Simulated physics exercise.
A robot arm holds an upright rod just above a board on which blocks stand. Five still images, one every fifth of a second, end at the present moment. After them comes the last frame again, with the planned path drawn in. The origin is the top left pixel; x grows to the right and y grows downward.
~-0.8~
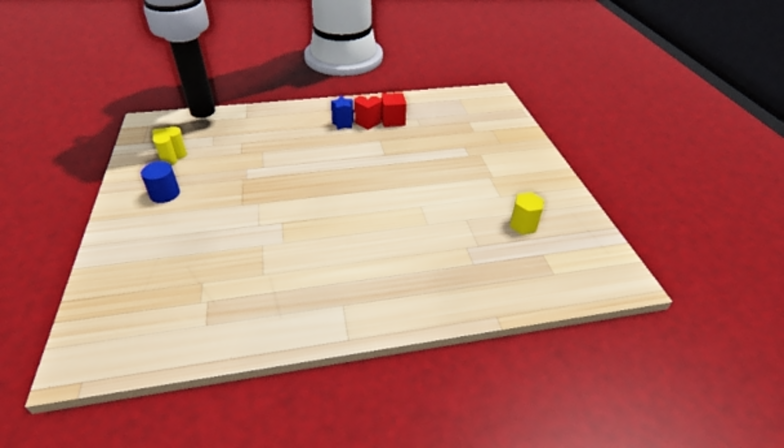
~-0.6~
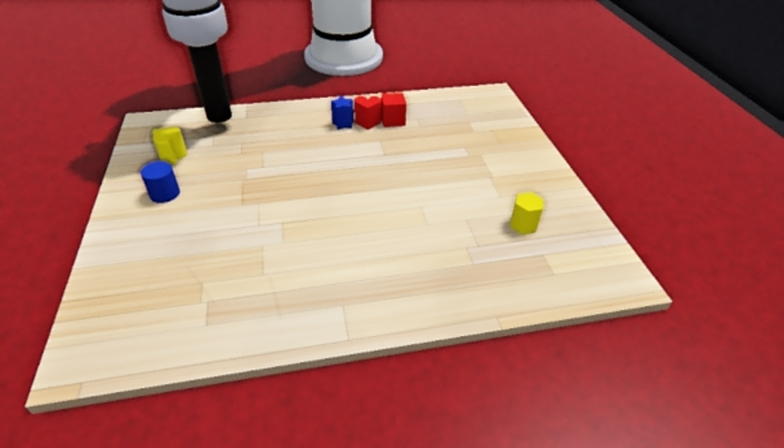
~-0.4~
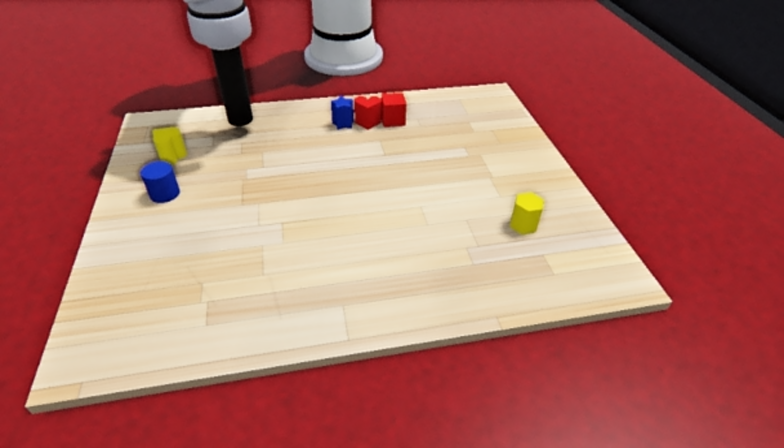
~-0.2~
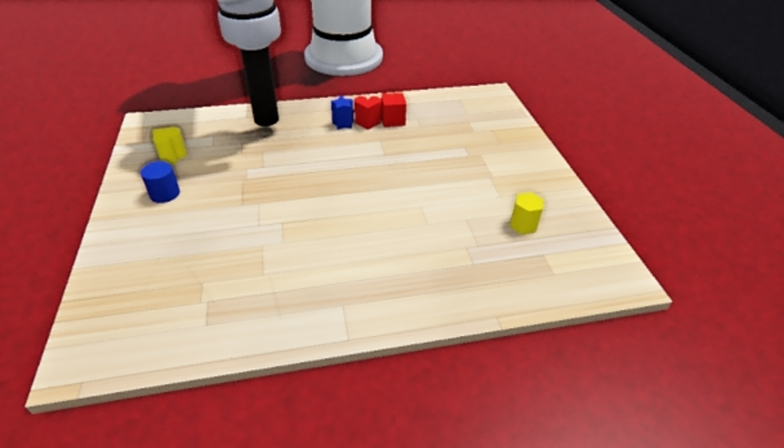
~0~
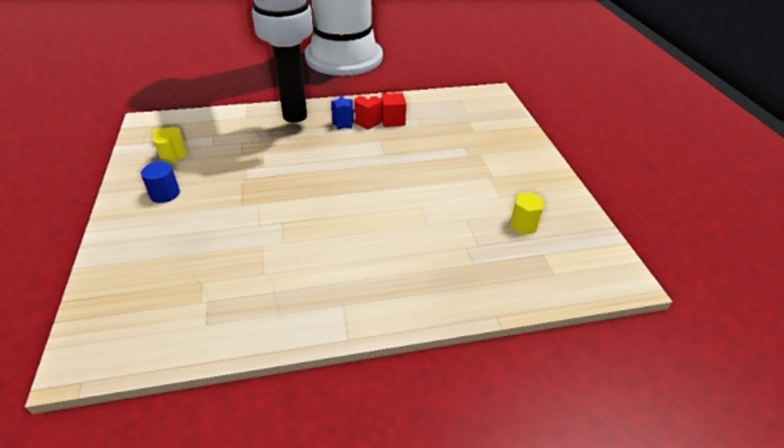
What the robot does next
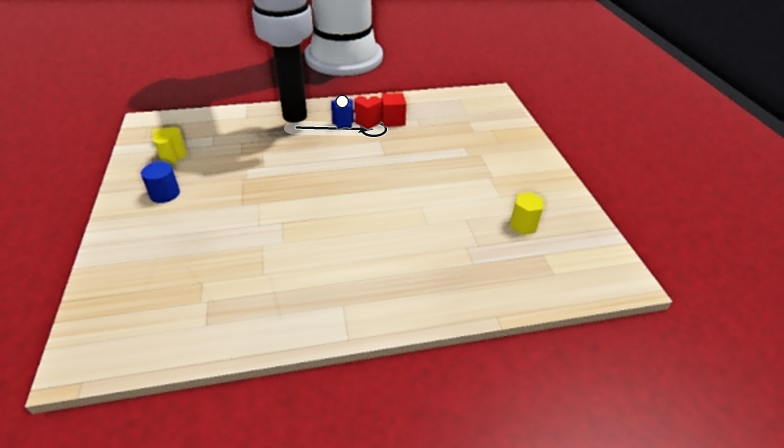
At the start, a robot arm holds a black rod upright near the back left of a wooden board with yellow, blue and red blocks on it. The rod moves right along the back edge, nearing the small blue block beside two red ones, while every block stays still.
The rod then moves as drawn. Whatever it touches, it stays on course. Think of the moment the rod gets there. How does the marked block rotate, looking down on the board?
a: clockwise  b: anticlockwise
b
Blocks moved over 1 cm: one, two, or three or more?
My guess is at least three.
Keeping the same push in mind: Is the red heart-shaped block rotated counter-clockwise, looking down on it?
No
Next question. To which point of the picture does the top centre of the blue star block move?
Near (358, 95).
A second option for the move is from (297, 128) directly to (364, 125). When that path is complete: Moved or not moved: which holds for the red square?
It gets displaced.
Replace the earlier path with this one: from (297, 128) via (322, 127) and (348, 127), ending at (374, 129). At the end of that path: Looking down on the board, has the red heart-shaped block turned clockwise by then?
Yes, I think so.
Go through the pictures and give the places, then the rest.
In the first picture, rod tip (203, 112); block tops, blue star block (342, 101); red heart-shaped block (368, 100); red square (394, 98).
In the second picture, rod (220, 117); blocks unchanged.
In the third picture, rod (241, 120); blocks unchanged.
In the fourth picture, rod (267, 120); blocks unchanged.
In the fifth picture, rod (295, 117); blue star block (342, 101); red heart-shaped block (368, 100); red square (394, 98).
Path on the board, from (297, 128) to (374, 129); the dot is on the blue star block.
On the path given first. One third of the way, rod (322, 117); nothing pushed yet.
Two thirds of the way, rod (348, 118); blue star block (356, 96), turned 40° anticlockwise; red heart-shaped block (378, 96), turned 40° clockwise; red square (403, 98).
At the end, rod (374, 118); blue star block (358, 95), turned 70° anticlockwise; red heart-shaped block (379, 94), turned 50° clockwise; red square (404, 98).
